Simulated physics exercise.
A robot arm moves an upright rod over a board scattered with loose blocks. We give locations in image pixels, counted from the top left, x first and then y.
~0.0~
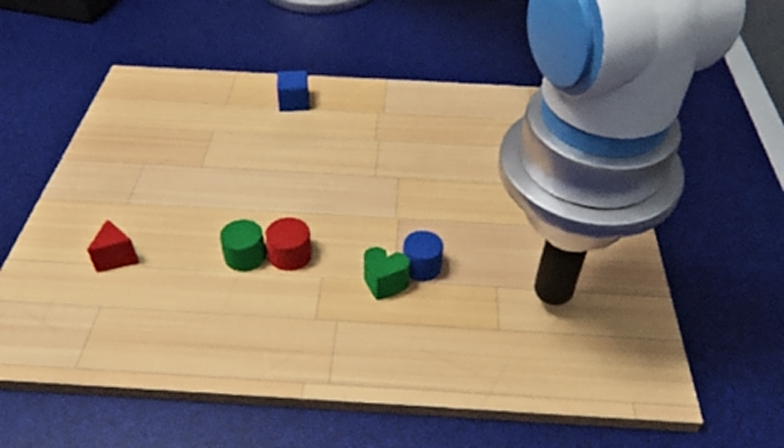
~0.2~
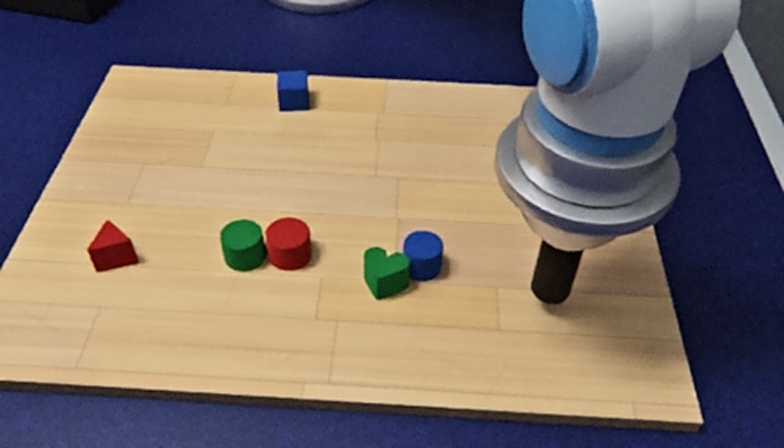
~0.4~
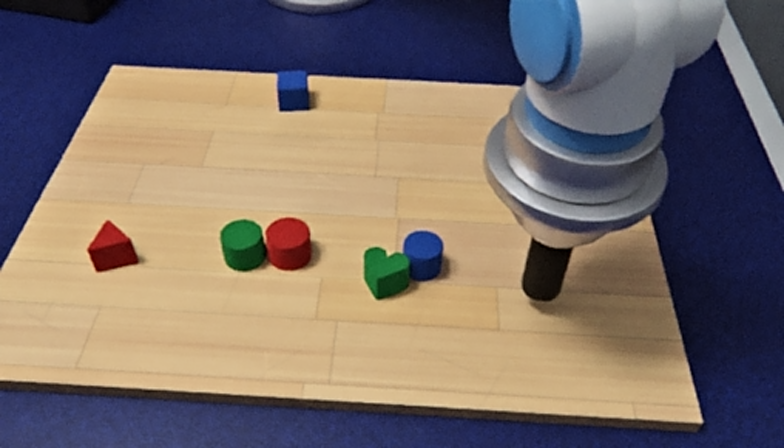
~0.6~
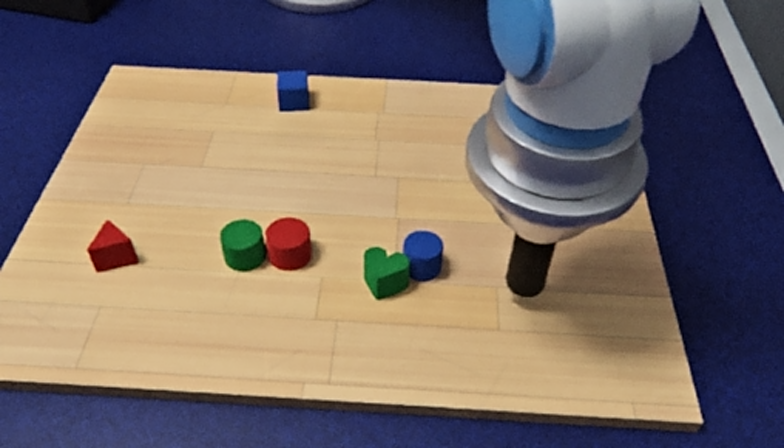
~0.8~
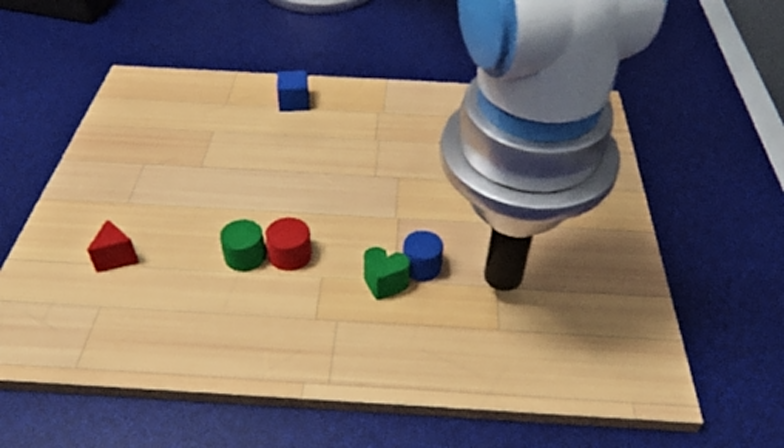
A robot arm holding a dark upright rod starts near the right side of a wooden board and moves it slowly left, a short distance toward the blue disc and green heart. The red triangle, green and red discs, and blue cube also stay still throughout, as does that nearby pair.
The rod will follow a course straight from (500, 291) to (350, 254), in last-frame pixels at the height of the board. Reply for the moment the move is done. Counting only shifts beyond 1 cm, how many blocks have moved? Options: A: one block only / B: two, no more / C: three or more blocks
B: Two, no more.
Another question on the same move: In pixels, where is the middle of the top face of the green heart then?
Its top face will be centred at roughly (341, 264).
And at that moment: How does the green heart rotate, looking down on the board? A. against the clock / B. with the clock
Option A.
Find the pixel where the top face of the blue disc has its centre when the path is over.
So, by the moment the path ends, you'll find the top centre of the blue disc at (342, 204).
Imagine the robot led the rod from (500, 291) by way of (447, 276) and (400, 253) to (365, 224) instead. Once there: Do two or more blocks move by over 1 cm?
Final answer: No.
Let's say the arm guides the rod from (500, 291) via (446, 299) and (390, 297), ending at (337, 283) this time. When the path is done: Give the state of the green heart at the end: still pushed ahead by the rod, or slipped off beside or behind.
The rod still has the green heart in front of it when the path ends.
The first path, step by step. One third of the way, rod (448, 265); blue disc (414, 240).
Two thirds of the way, rod (398, 253); green heart (364, 263), turned 20° anticlockwise; blue disc (372, 222).
At the end, rod (349, 241); red disc unmoved; green heart (341, 264), turned 80° anticlockwise; blue disc (342, 204).
